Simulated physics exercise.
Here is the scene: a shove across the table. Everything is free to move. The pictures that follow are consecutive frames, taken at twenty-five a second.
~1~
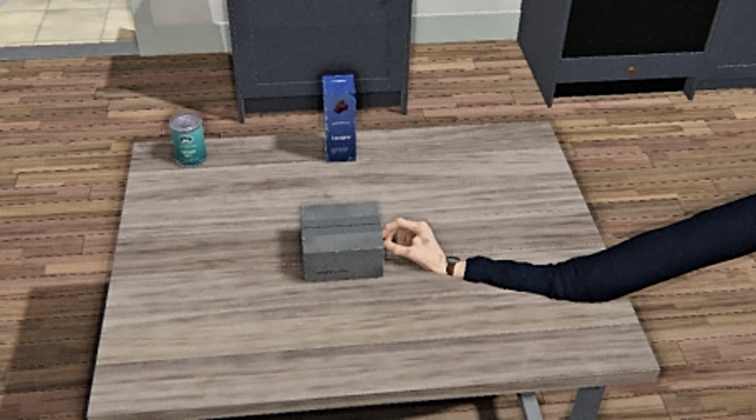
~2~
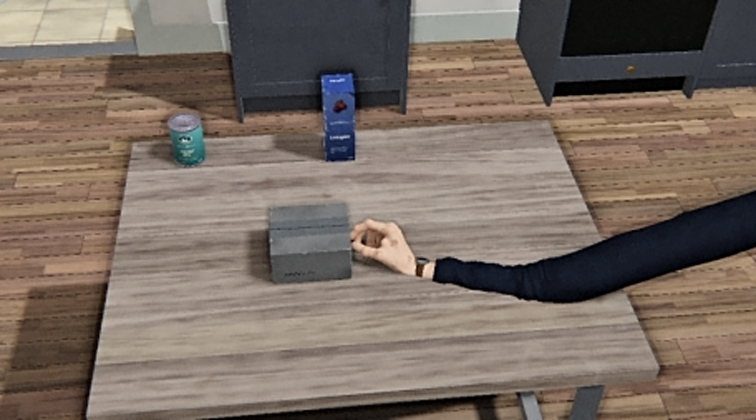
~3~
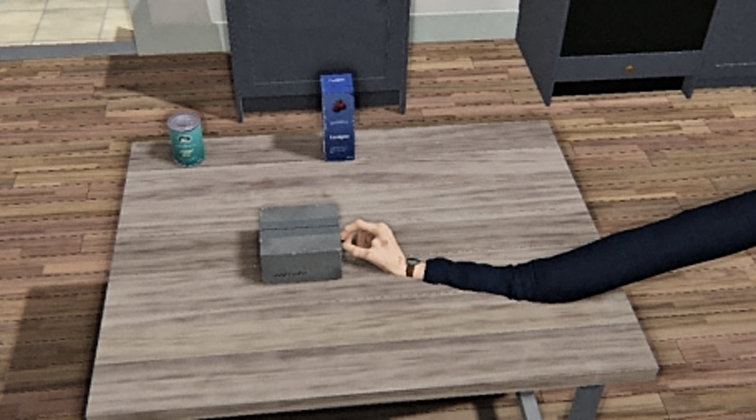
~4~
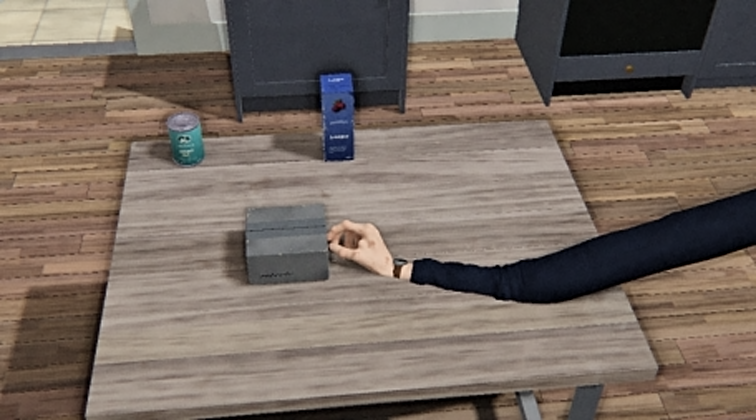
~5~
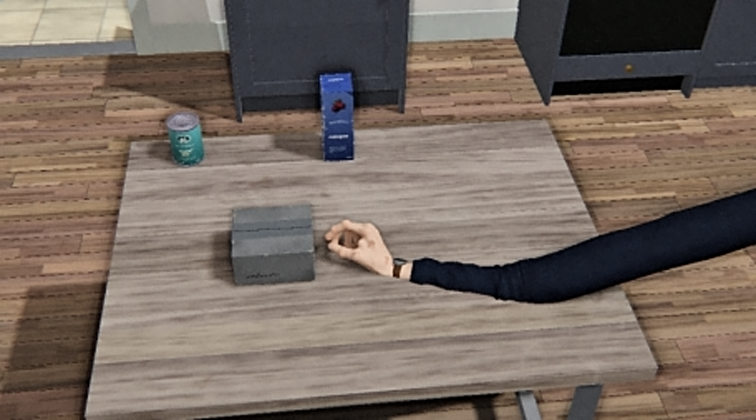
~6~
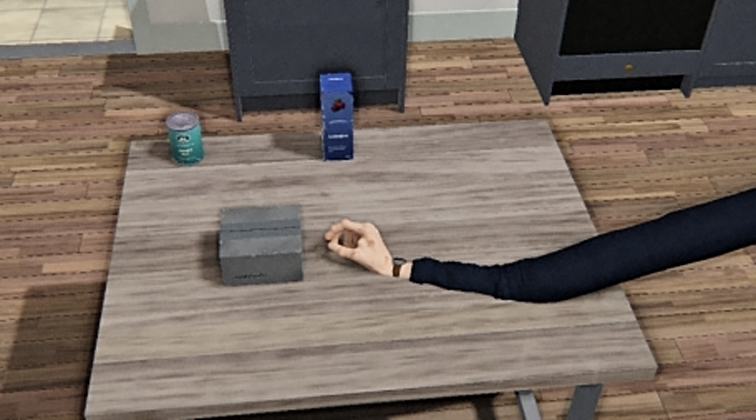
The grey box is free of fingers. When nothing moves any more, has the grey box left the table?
I'd say it never gets off the table.
Then, 0.10 s past the last view, grey box displaced a little near (243, 246).
Then, 0.40 s past the last view, grey box displaced about its own width near (238, 246).
Finally, moved from the start, grey box. Final places as the last picture's camera would see them, grey box near (238, 246).
